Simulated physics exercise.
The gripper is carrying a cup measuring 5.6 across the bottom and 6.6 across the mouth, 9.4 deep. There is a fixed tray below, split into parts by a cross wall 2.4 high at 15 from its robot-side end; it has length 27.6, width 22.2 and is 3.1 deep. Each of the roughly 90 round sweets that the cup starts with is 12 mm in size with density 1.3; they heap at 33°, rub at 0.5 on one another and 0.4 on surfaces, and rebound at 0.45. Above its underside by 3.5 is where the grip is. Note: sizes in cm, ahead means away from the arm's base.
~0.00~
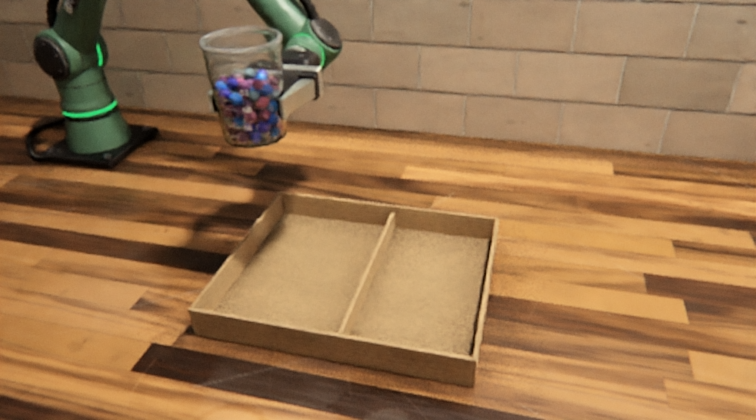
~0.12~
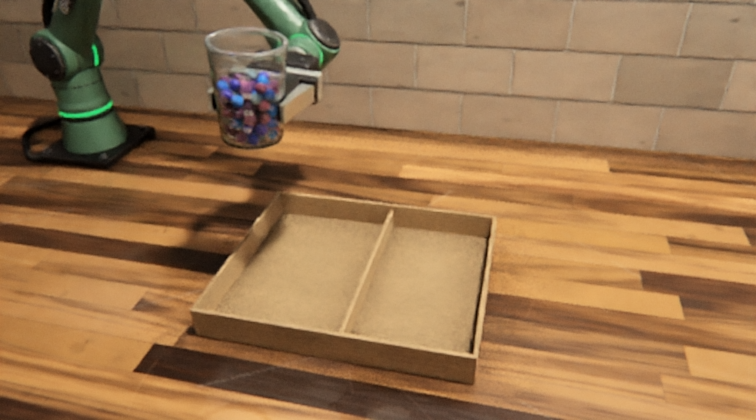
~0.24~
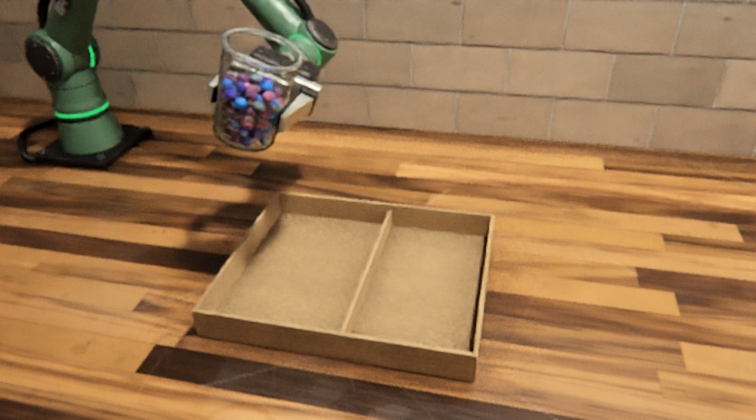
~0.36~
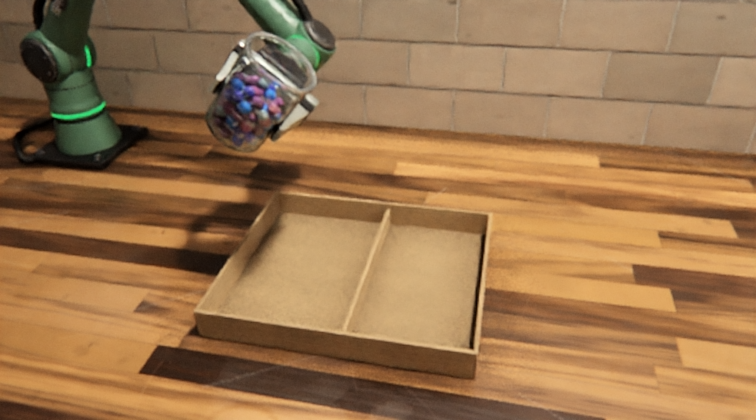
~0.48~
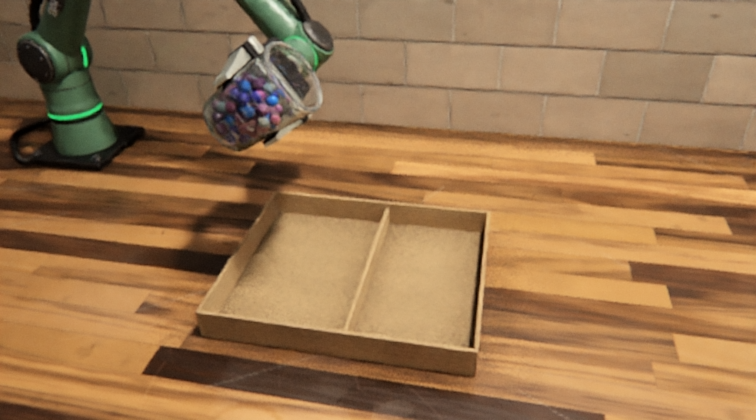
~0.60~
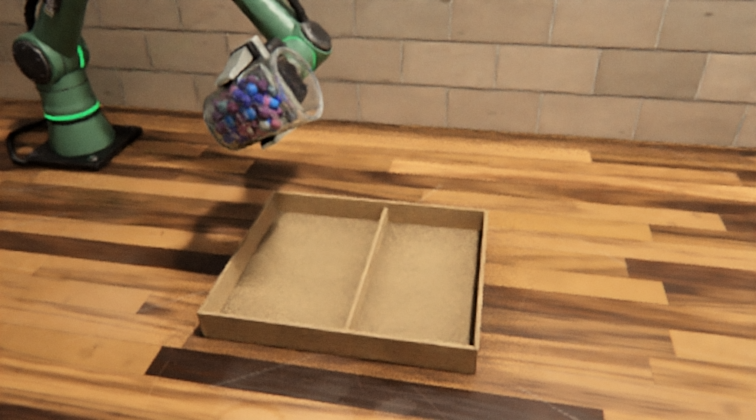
Above a divided tray on a wooden counter, a green robot arm tilts a clear cup of colourful beads rightward.
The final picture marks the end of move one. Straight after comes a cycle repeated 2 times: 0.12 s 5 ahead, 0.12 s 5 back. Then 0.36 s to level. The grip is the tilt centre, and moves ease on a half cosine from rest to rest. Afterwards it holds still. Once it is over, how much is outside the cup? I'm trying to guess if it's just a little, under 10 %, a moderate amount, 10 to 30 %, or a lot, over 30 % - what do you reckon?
I reckon a moderate amount.
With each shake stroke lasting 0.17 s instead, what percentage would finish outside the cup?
Then about 5 per cent.
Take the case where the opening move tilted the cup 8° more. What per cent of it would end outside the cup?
Then about 45 per cent.
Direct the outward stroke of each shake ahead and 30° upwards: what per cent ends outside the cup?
About 45 per cent.
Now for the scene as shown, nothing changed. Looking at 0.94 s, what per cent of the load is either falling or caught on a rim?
About 12 %.
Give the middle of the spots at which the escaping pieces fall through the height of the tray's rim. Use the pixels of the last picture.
Near (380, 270).
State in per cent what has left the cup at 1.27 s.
Some 20 per cent.
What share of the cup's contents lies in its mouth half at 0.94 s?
Around 25 per cent of it.
By 0.94 s, tilted 61° forward, highest piece 23 above the table; 80 in the cup, 2 in the far-side part, 11 in flight or on a rim.
By 1.27 s, tilted 27° forward, highest piece 25 above the table; 75 in the cup, 8 in the robot-side part, 7 in the far-side part, 3 on the table or floor.
By 1.64 s, level, highest piece 25 above the table; 75 in the cup, 8 in the robot-side part, 7 in the far-side part, 3 on the table or floor.
By 2.69 s, level, highest piece 25 above the table; 75 in the cup, 8 in the robot-side part, 7 in the far-side part, 3 on the table or floor.
Final count, 75 in the cup, 8 in the robot-side part, 7 in the far-side part, 3 on the table or floor. That is 19 % outside the cup.
